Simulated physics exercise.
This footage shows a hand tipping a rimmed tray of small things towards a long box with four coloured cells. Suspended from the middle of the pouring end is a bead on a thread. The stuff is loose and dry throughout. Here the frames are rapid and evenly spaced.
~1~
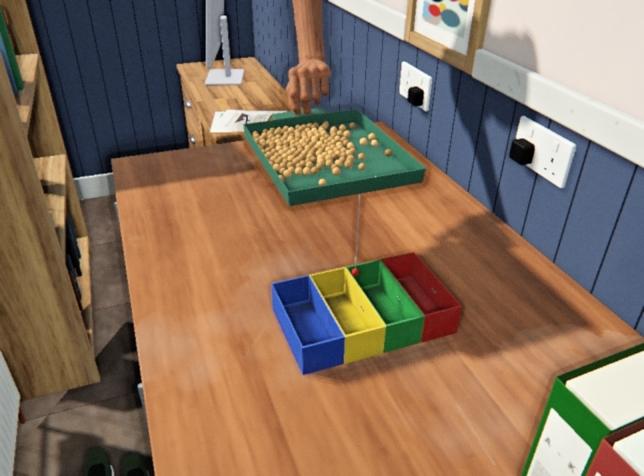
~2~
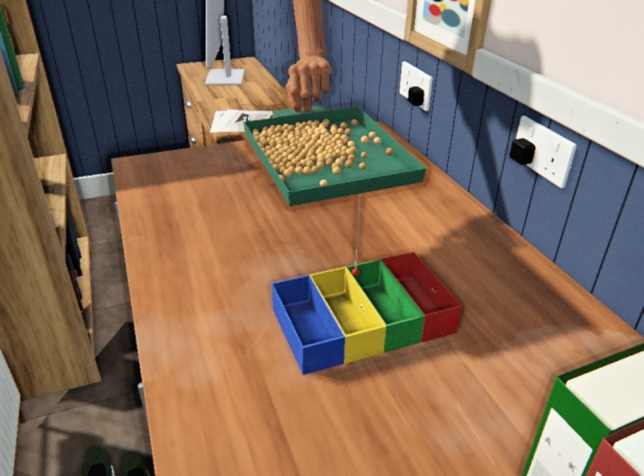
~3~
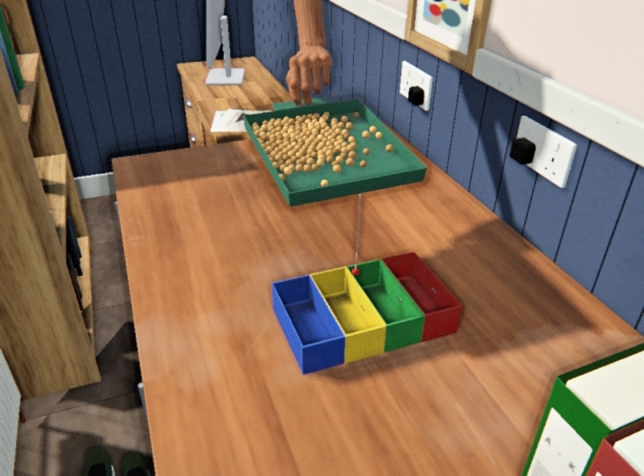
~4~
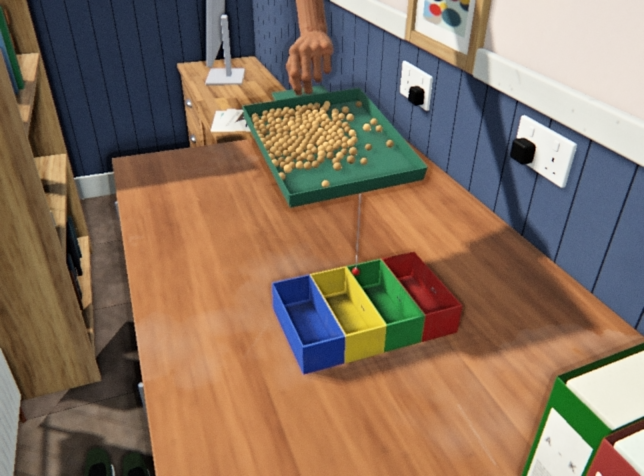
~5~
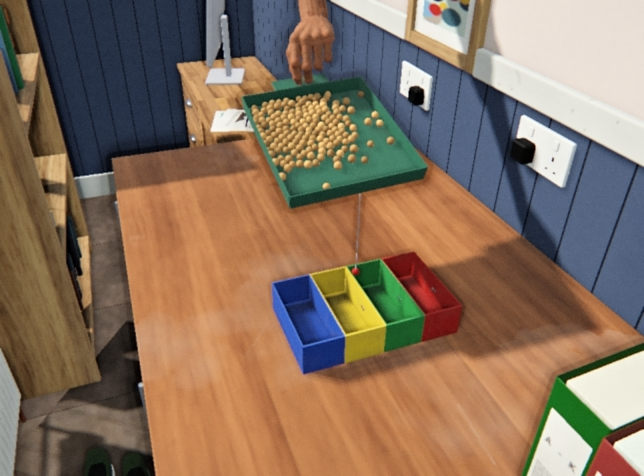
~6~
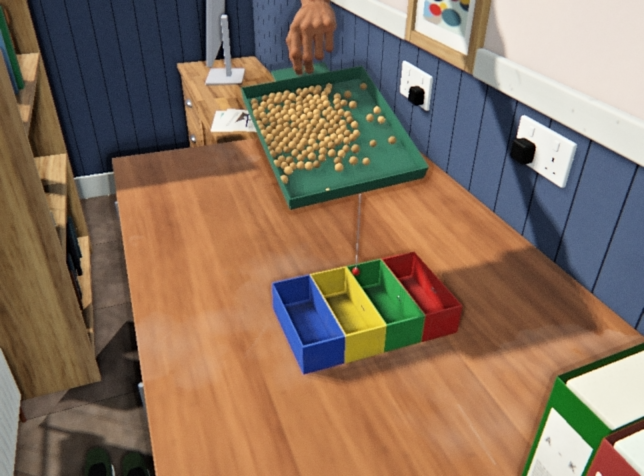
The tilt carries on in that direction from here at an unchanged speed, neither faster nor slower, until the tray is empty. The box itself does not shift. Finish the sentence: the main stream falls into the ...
... Blue cell.
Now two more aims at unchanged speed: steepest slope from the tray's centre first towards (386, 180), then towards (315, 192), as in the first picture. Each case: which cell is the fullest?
The first time it is the red one, and the second time it is that blue cell.
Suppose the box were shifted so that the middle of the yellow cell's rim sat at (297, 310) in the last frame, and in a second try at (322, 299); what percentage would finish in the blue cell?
It comes to roughly 0 per cent in one try and roughly 30 per cent in the next.
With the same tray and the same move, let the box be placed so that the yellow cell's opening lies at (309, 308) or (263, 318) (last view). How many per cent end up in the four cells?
First case around 90 %, second case around 80 %.
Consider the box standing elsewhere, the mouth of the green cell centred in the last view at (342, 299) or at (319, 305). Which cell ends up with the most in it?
The first time it is that yellow cell, and the second time it is green.
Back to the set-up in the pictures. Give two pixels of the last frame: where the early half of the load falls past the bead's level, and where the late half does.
The leading part at (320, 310), the rest of it at (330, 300).
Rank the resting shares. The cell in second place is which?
That would be that yellow cell.
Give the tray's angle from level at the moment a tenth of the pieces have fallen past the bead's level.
Around 95°, give or take.
Just after the last frame, tray tipped steeply; almost all on the tray; just a few in the blue cell; just a few in the yellow cell; just a few falling or outside the box.
A moment on, tray tipped right over; roughly two thirds on the tray; about a tenth in the blue cell; just a few in the yellow cell; just a few in the green cell; roughly a quarter falling or outside the box.
Further on, tray tipped past a quarter turn; roughly half in the blue cell; roughly a quarter in the yellow cell; about a tenth in the green cell; just a few in the red cell; about a tenth falling or outside the box.
When it is over, tray tipped past a quarter turn; roughly half in the blue cell; roughly a quarter in the yellow cell; about a tenth in the green cell; just a few in the red cell; about a tenth outside the box.
